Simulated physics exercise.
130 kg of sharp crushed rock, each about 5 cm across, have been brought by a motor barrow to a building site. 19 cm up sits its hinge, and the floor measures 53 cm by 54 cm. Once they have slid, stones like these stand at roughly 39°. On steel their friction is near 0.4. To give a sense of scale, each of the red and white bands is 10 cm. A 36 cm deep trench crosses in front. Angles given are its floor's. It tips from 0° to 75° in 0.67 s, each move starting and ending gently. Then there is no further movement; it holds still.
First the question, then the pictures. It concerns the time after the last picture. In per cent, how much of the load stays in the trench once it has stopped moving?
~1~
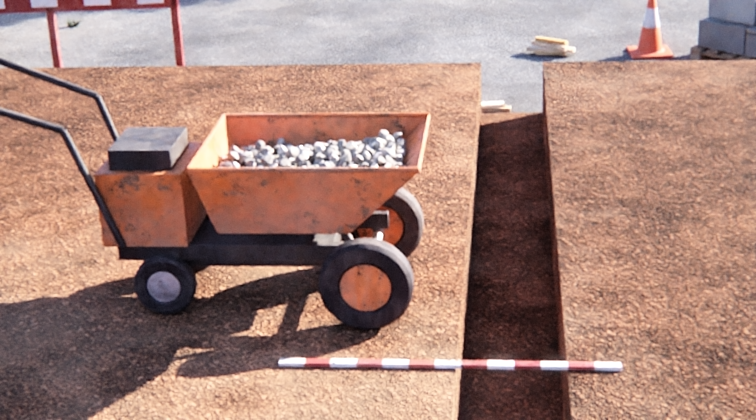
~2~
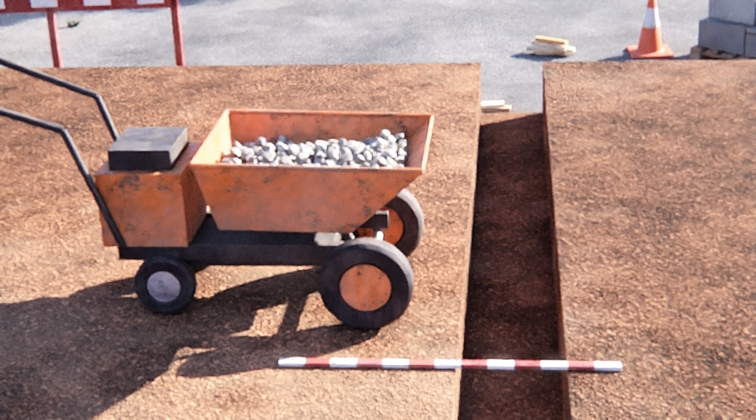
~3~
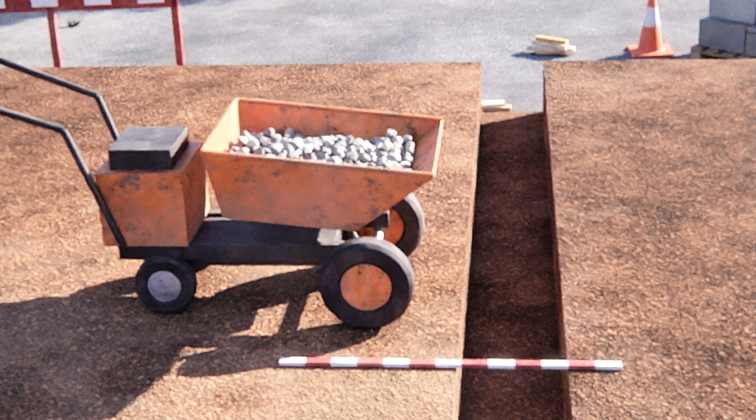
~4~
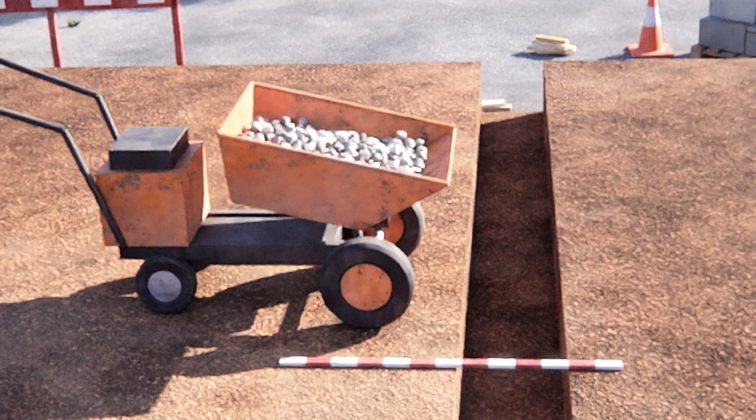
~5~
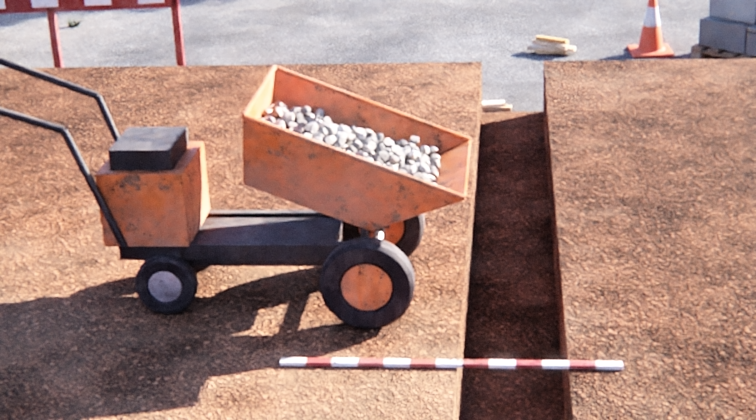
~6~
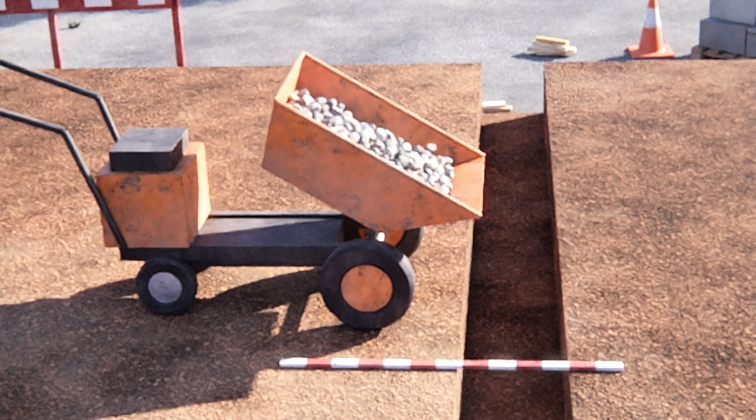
I would say about 72 per cent.
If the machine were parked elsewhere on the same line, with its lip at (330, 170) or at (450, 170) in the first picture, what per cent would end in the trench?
From the first place around 70 per cent, from the other around 40.
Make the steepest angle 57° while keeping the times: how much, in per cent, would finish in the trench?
Share in trench: Approx. 35%.
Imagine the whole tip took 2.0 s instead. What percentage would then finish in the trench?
In that case some 95 per cent.
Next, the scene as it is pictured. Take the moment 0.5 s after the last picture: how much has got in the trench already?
Roughly 25 percent of the load.
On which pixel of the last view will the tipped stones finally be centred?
The tipped stones centre close to (543, 349).
Then, 0.2 s after the last picture the floor is at 63°, 100 % in the skip; the foremost stones are at (496, 244).
Then, 0.5 s after the last picture the floor is at 75°, 69 % in the skip, 27 % in the trench, 4 % past the trench; the foremost stones are at (580, 295).
Then, 0.8 s after the last picture the floor is at 75°, 7 % in the skip, 65 % in the trench, 28 % past the trench; the foremost stones are past the picture's edge.
Then, 2.8 s after the last picture the floor is at 75°, 0 % in the skip, 72 % in the trench, 28 % past the trench; the foremost stones are past the picture's edge.
